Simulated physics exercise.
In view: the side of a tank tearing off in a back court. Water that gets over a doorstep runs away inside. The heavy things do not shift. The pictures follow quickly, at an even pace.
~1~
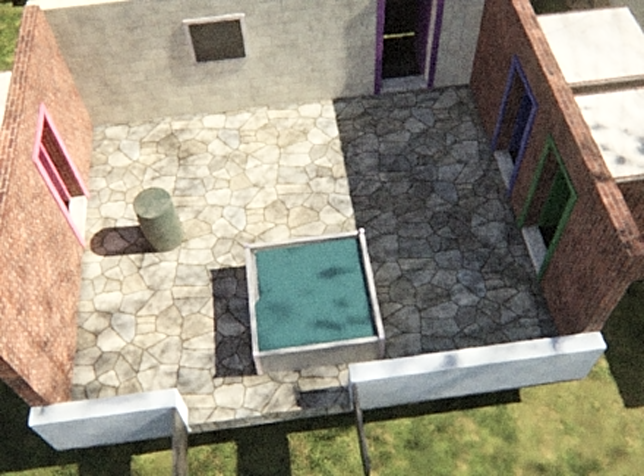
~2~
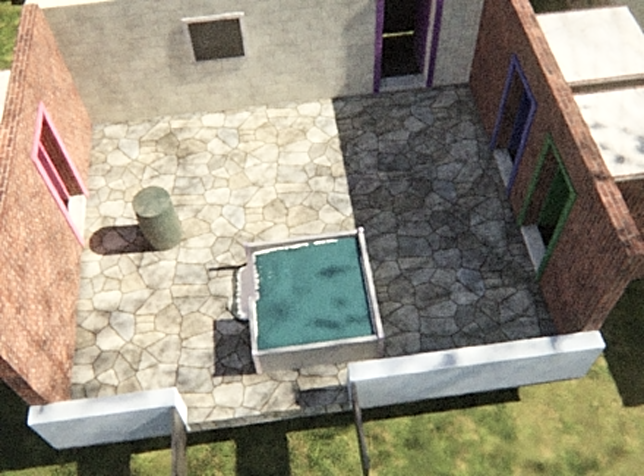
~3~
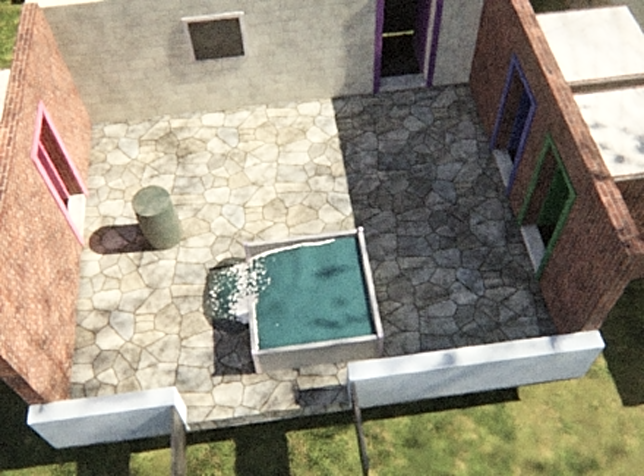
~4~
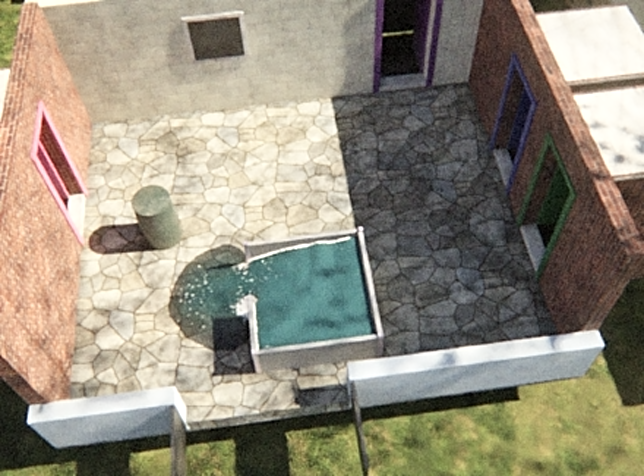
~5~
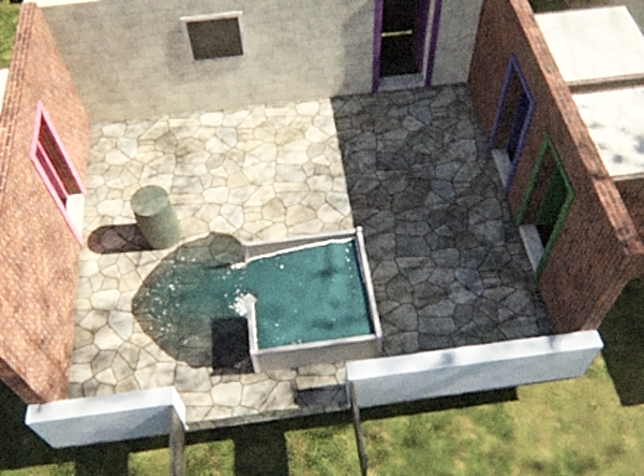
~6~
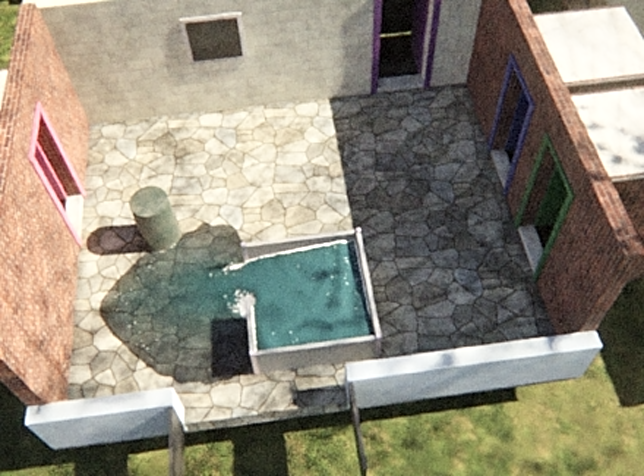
Water pours from the torn left side of a tank and spreads left across paving.
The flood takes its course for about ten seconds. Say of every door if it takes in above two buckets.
The green door holds within the limit; the purple door holds within the limit; the blue door holds within the limit; the pink door holds within the limit.
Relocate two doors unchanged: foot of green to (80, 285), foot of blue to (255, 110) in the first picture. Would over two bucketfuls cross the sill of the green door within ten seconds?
My reading: The green door passes that mark.
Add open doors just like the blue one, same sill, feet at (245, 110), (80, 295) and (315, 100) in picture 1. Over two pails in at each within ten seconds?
In that order: Stays under, is over, keeps below it.
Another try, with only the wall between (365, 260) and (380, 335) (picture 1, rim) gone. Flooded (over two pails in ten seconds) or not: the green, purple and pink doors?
The green door lets more in; the purple door is under; the pink door keeps below it.
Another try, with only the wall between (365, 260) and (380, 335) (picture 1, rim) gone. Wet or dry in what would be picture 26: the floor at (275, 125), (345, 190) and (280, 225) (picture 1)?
One after the other: Not flooded, dry, no water.
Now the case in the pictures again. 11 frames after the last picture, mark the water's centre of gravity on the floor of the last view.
Near (226, 303).
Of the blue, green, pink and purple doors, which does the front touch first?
The pink-painted one.
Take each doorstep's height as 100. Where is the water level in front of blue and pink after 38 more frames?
Near 0 and 50 in a hundred.
A moment on, water covers 20 % of the floor; the green door not reached, the purple door not reached, the blue door not reached, the pink door not reached.
Next, water covers 25 % of the floor; the green door not reached, the purple door not reached, the blue door not reached, the pink door wet at the sill, nothing in.
Then, water covers 35 % of the floor; the green door not reached, the purple door not reached, the blue door not reached, the pink door wet at the sill, nothing in.
Later, water covers 50 % of the floor; the green door not reached, the purple door not reached, the blue door not reached, the pink door wet at the sill, nothing in.
In the end, water covers 80 % of the floor; the green door not reached, the purple door wet at the sill, nothing in, the blue door wet at the sill, nothing in, the pink door wet at the sill, nothing in.
